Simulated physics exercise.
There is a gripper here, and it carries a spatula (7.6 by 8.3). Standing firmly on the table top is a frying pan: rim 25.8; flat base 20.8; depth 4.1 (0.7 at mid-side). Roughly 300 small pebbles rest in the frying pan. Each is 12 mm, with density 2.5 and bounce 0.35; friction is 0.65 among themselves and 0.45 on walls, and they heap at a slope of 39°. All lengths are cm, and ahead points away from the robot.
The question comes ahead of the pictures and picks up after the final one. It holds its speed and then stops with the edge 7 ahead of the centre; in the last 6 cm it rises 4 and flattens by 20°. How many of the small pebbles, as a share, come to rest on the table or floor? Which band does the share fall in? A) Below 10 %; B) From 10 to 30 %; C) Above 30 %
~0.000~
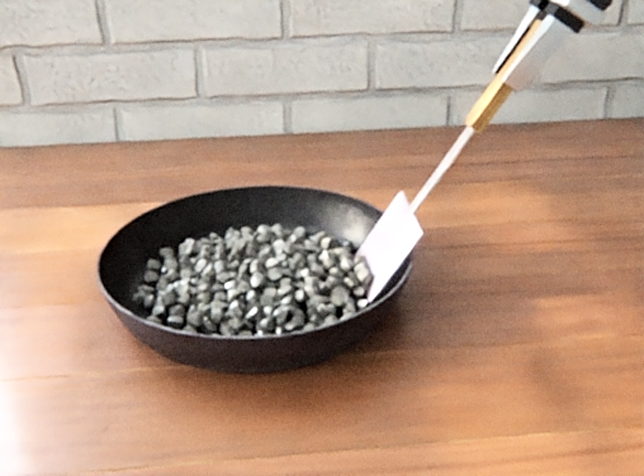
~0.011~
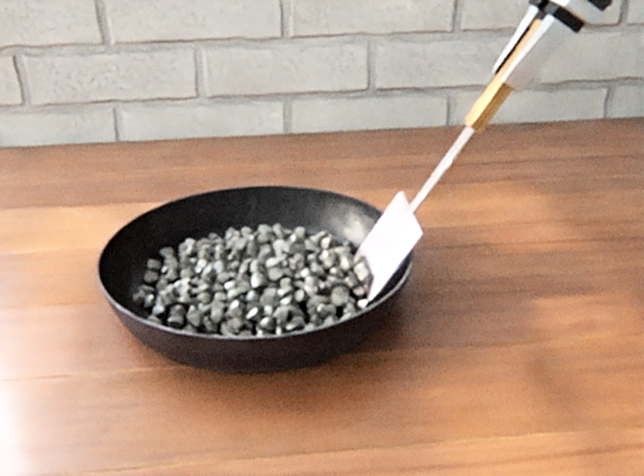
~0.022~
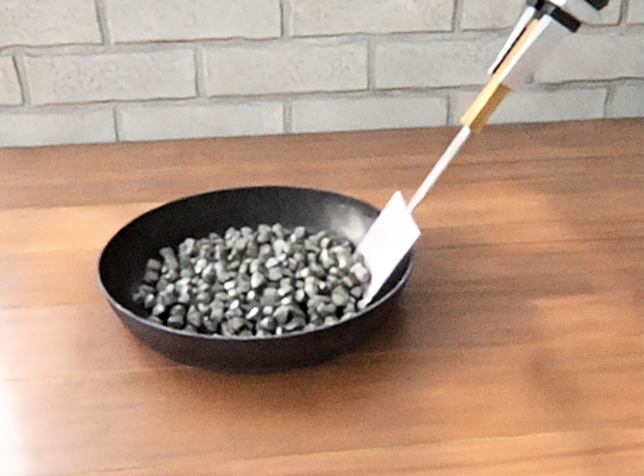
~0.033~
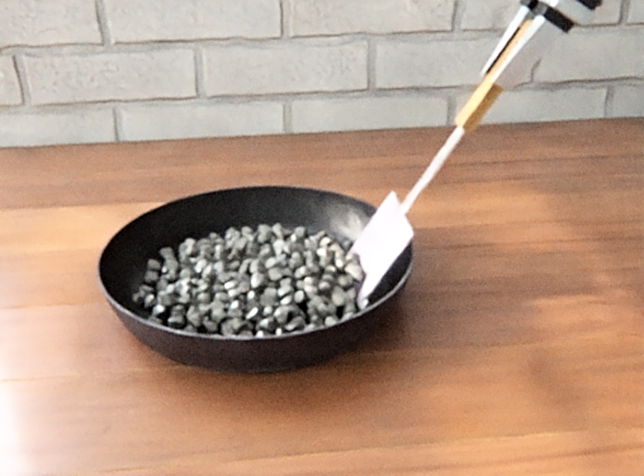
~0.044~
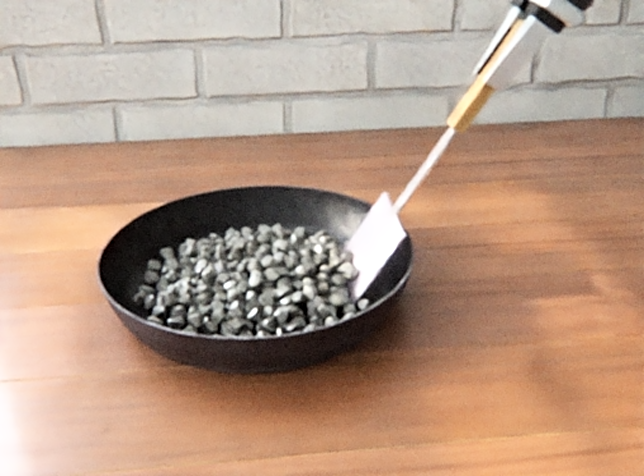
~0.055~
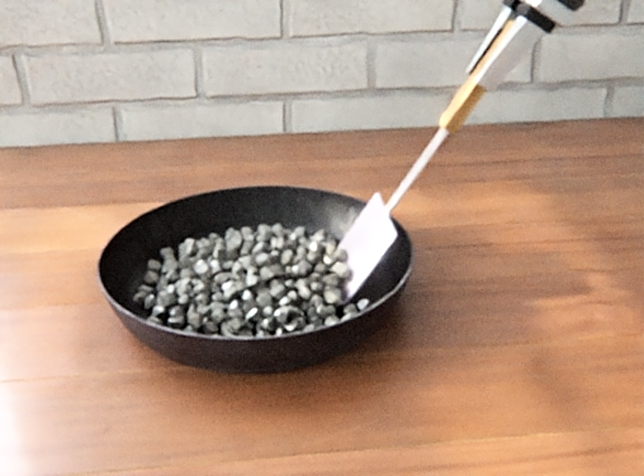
Option A: Below 10 %.
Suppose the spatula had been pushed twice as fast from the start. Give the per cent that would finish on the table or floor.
Then roughly 20 percent.
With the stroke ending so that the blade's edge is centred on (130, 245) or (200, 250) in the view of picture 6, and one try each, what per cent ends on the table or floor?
15 % and 0 %.
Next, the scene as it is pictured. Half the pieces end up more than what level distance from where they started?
Level distance of around 5 cm.
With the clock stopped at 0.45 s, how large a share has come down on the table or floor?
Fraction noted: Close to 0 per cent.
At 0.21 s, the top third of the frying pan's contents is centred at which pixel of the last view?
It is centred at roughly (187, 265).
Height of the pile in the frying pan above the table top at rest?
Height at the end: Around 5.5 cm.
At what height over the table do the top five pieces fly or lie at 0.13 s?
Somewhere near 3 cm, I'd say.
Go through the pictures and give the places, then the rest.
In the first frame, spatula top edge at (412, 211), sloping 57°; upper third of the load around (258, 272), from x 140 to 365, top at y 230; 295 in the frying pan.
In the second frame, spatula top edge at (411, 211), sloping 57°; upper third of the load around (261, 272), from x 140 to 365, top at y 230.
In the third frame, spatula top edge at (409, 211), sloping 57°; upper third of the load around (264, 272), from x 140 to 365, top at y 230.
In the fourth frame, spatula top edge at (403, 211), sloping 57°; upper third of the load around (265, 271), from x 140 to 365, top at y 230.
In the fifth frame, spatula top edge at (395, 212), sloping 57°; upper third of the load around (265, 272), from x 140 to 365, top at y 230.
In the sixth frame, spatula top edge at (387, 212), sloping 57°; upper third of the load around (265, 270), from x 140 to 365, top at y 230; 295 in the frying pan.
By 0.13 s, sloping 57°, highest piece 3 above the table; 295 in the frying pan.
By 0.21 s, sloping 50°, highest piece 5 above the table; 295 in the frying pan.
By 0.45 s, sloping 37°, highest piece 5 above the table; 292 in the frying pan, 1 on the table or floor, 2 on the blade or in flight.
By 1.50 s, sloping 37°, highest piece 5 above the table; 292 in the frying pan, 3 on the table or floor.
Final count, 292 in the frying pan, 3 on the table or floor. That is 1 % on the table or floor.
